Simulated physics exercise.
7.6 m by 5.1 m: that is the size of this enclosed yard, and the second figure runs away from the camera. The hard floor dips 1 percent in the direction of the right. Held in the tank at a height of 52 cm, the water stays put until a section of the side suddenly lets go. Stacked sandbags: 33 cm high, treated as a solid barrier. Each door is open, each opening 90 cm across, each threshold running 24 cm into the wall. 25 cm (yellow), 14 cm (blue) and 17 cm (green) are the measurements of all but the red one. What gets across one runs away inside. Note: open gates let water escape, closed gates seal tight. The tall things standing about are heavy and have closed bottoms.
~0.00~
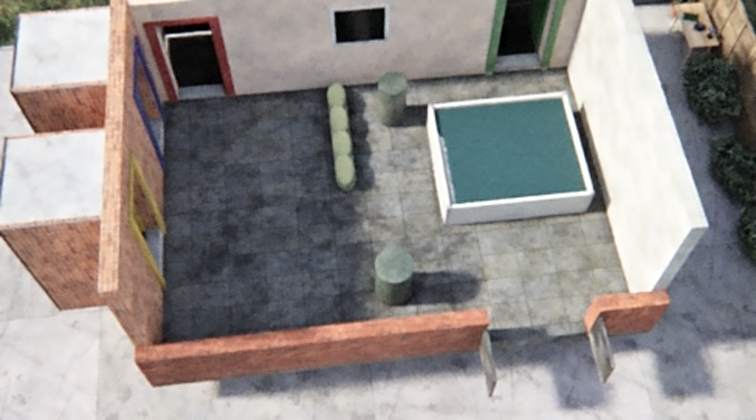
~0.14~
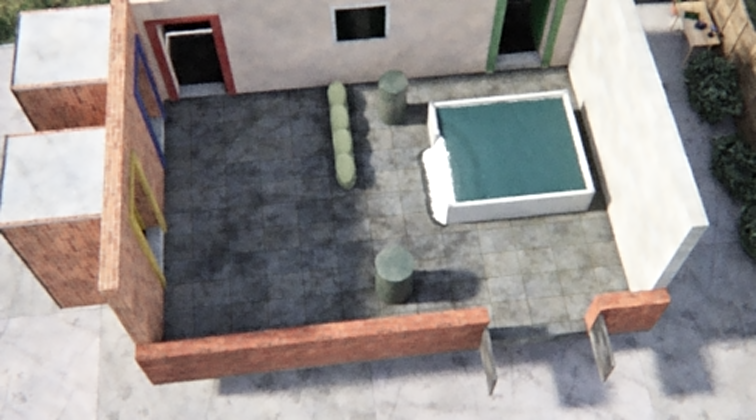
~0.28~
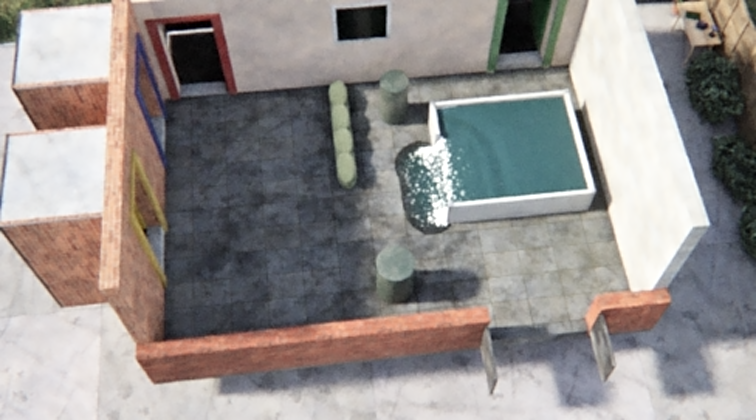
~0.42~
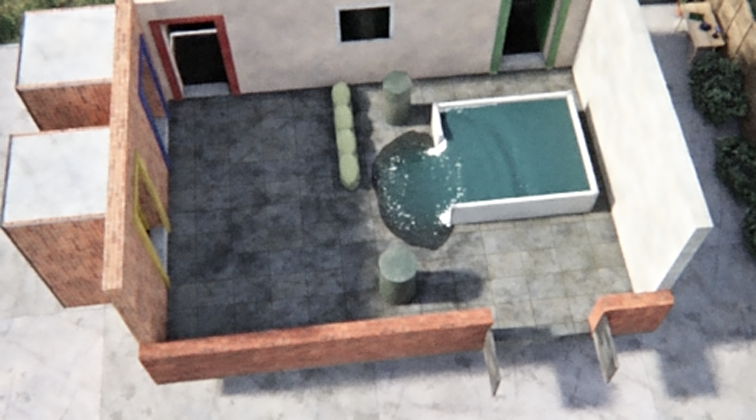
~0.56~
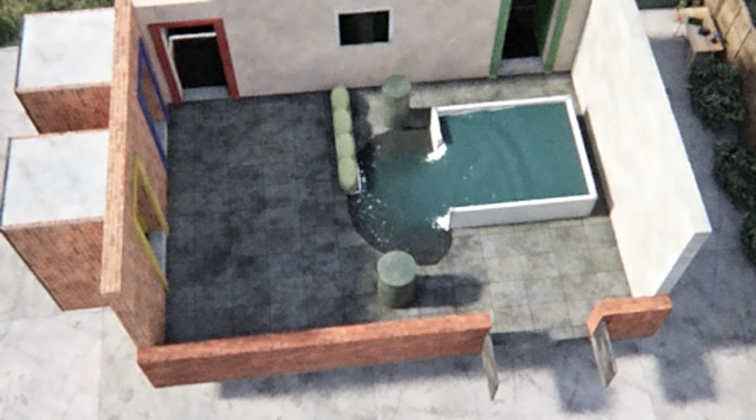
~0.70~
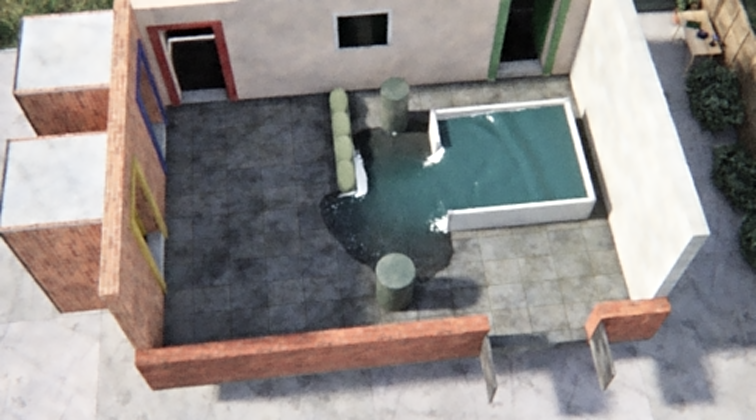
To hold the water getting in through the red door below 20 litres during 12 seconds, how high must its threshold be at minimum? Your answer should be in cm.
8 cm.
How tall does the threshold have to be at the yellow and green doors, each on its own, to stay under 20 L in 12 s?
Roughly 11.0 cm for the yellow door and roughly 6.5 cm for the green door.
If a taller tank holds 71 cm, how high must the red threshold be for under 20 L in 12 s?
Then a height close to 13.0 cm.
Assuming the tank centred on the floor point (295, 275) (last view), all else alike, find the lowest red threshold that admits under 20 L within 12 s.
Close to 16 cm would do it.
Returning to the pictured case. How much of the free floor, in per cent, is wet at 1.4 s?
Some 25 per cent of it.
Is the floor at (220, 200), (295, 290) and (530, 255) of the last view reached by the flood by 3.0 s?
Listed order - soaked through, soaked through, unwetted.
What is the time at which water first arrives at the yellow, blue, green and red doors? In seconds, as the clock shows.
The yellow door at 1.8 s, the blue door at 3.2 s, the green door at 3.0 s, the red door at 3.4 s.
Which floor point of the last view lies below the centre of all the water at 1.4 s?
The water's centre is at about (469, 179).
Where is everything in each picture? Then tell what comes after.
Still water, 52 cm deep, in the tank at (508, 151); the red door at (193, 63) is dry, in the first picture.
Water pours out at (443, 182) and has run 0.2 m, to (425, 166); about 5 cm deep outside, 52 cm at the back, in the second picture.
The front is at (404, 182), 0.7 m from the gap at (443, 182); 0.9 m2 of floor is wet, 52 cm left at the back, in the third picture.
The gap is at (446, 183), the front 1.1 m out at (380, 192); the back of the tank holds 52 cm, in the fourth picture.
Water pours out at (445, 187) and has run 1.6 m, to (353, 210); about 6 cm deep outside, 52 cm at the back, in the fifth picture.
Water pours out at (444, 190) and has run 2.0 m, to (328, 218); about 5 cm deep outside, 52 cm at the back; the red door at (196, 67), 4.7 m from the gap, is still 2.9 m from the nearest water, in the sixth picture.
After 1.4 s water covers 25 % of the floor, deepest (31 cm) near (363, 190); it has not reached the red door.
After 3.0 s water covers 55 % of the floor, deepest (36 cm) near (164, 366); it has not reached the red door.
After 12.0 s water covers 95 % of the floor, deepest (11 cm) near (599, 187); 8 cm at the red door, 51 litres in over its 6 cm threshold.
At the red door as built, the water arrived by 3.5 s and peaked near 12 cm at 6.8 s.
Run again over the same 12 s with other heights there, 33 litres in over 7 cm, 8 litres over 9.5 cm. The limit of 20 litres is kept from about 8 cm up.
